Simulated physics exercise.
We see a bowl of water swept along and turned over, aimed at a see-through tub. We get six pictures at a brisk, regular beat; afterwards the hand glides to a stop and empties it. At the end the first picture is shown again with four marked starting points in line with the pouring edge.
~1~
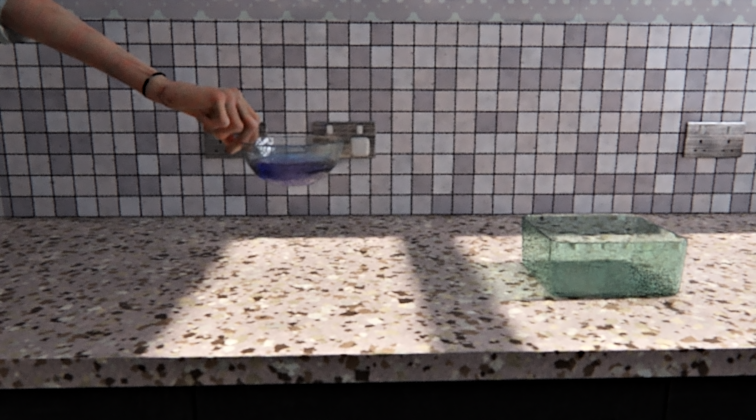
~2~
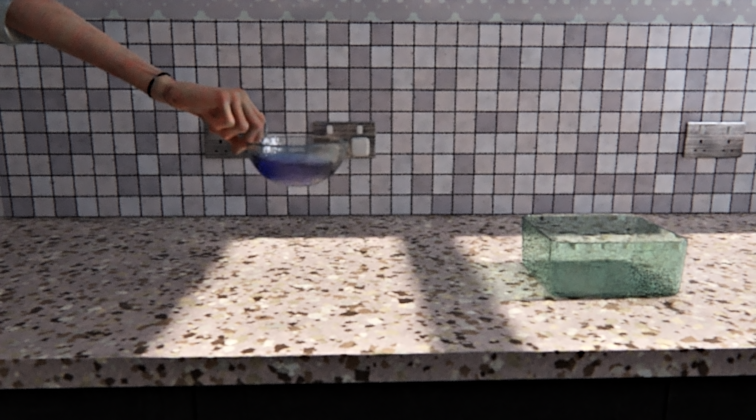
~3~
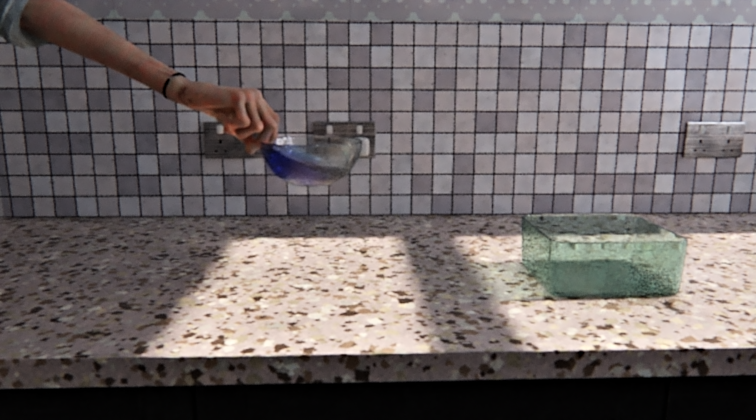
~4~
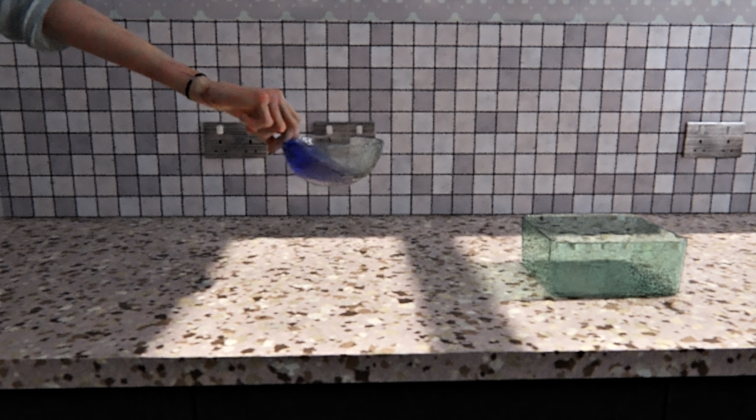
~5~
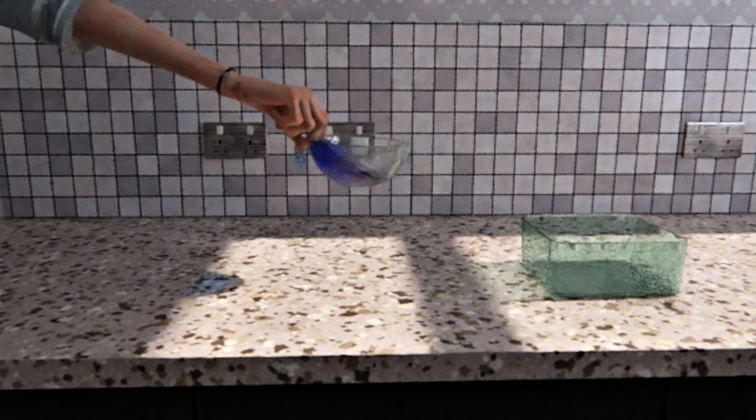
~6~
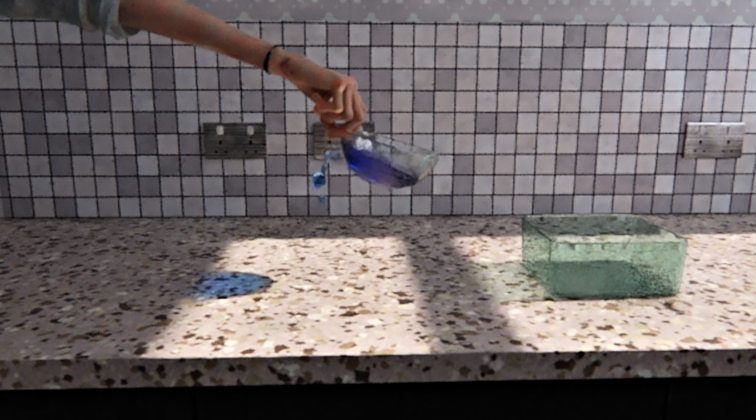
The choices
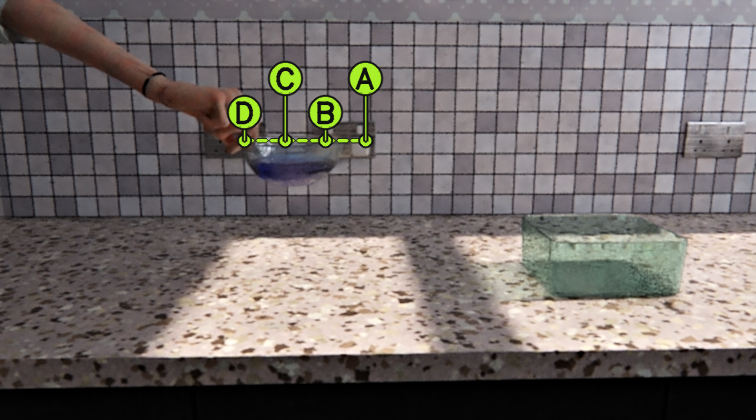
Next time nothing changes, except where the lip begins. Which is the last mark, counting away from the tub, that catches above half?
That is place A.
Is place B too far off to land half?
Yes, that goes wrong.
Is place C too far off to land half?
Yes.
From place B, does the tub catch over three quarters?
No, it does not.
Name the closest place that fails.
Here it is place B.
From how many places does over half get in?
One of the four.
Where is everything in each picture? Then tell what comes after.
Upright, lip at (341, 140); tub from (548, 295) to (678, 293); nothing has left yet.
Upright, lip at (346, 140); nothing has left yet.
Upright, lip at (360, 140); nothing has left yet.
Upright, lip at (381, 140); water is over the rim, down to (280, 143).
Tipped about 3°, lip at (408, 143); water is over the rim, down to (301, 162).
Tipped about 15°, lip at (437, 154); water is over the rim, down to (324, 202).
On the marked copy, A at (365, 140); B at (325, 140); C at (285, 140); D at (244, 140).
If A is chosen, about 66 % lands in the tub, 21 % falls short and 13 % goes beside or beyond.
If B is chosen, about 30 % lands in the tub, 60 % falls short and 10 % goes beside or beyond.
If C is chosen, about 2 % lands in the tub, 93 % falls short and 4 % goes beside or beyond.
If D is chosen, about 0 % lands in the tub, 99 % falls short.
